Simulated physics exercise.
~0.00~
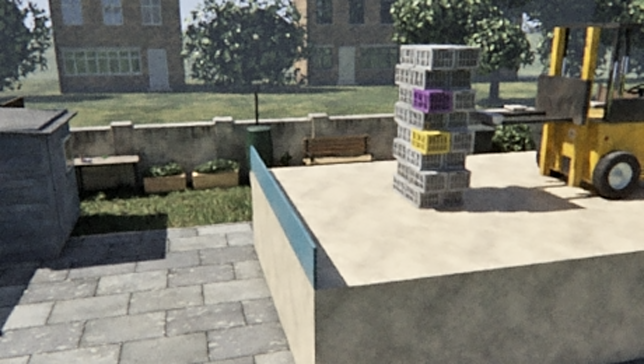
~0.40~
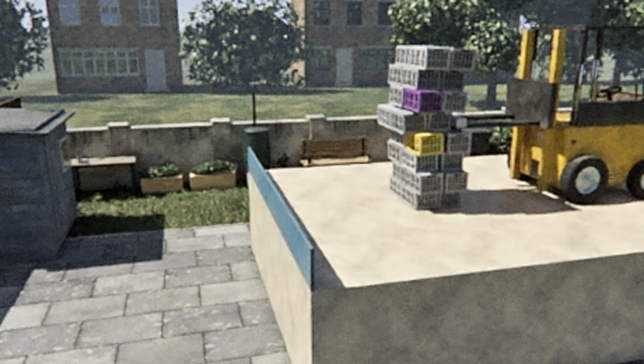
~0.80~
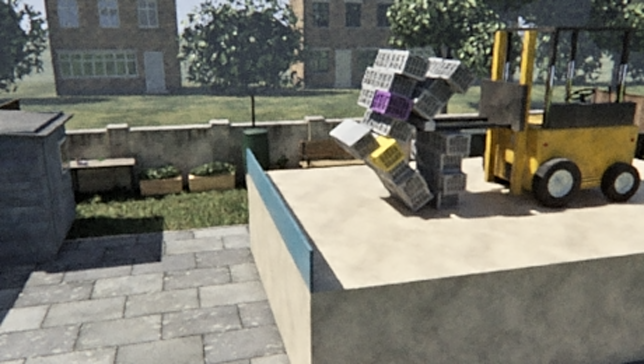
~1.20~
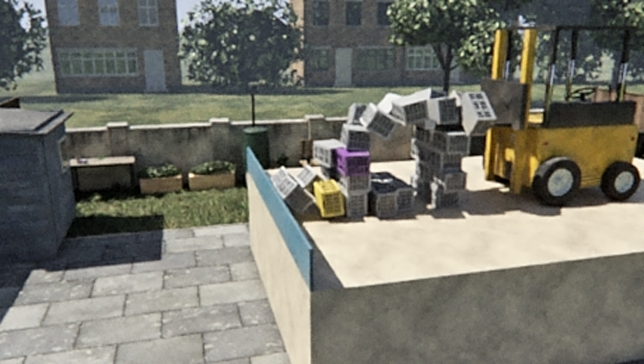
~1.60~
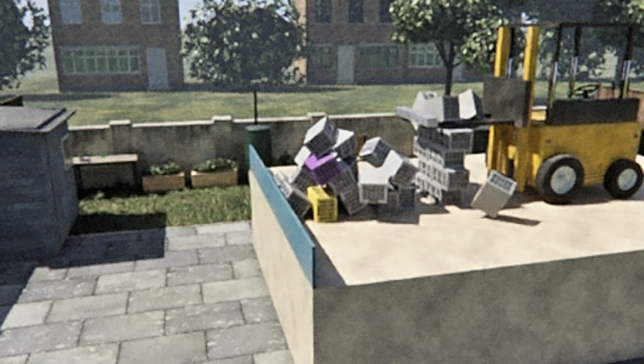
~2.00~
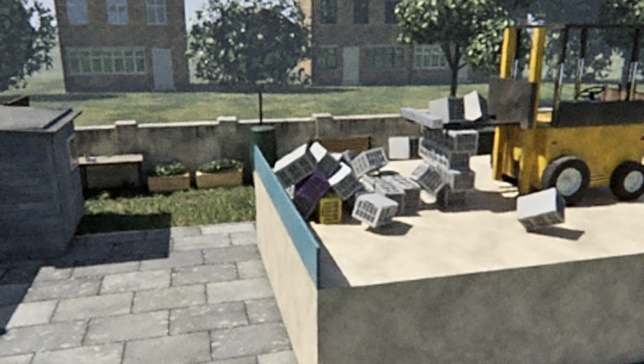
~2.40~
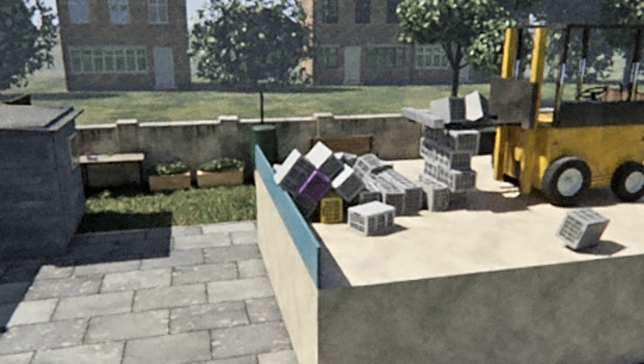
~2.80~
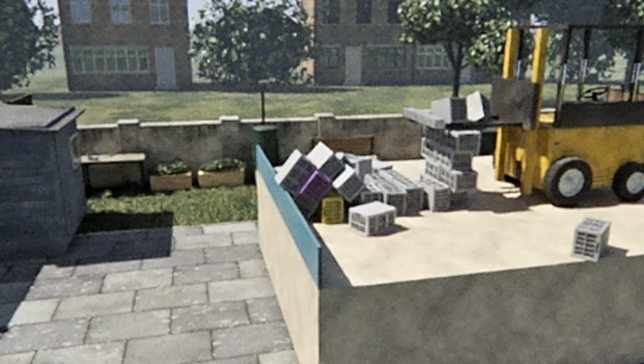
The clip opens on a tall stack of grey crates, one purple and one yellow among them, standing on a pale raised platform beside a yellow forklift. The forklift moves left and its beam pushes into the stack at mid-height. The upper crates lean left, then break apart and tumble toward the low blue board along the platform's edge. One crate drops on the near side and slides right, while another comes forward. Everything settles with the forklift halted, a stub of stack still standing, and the purple crate tilted above the toppled yellow one, all still on the platform.
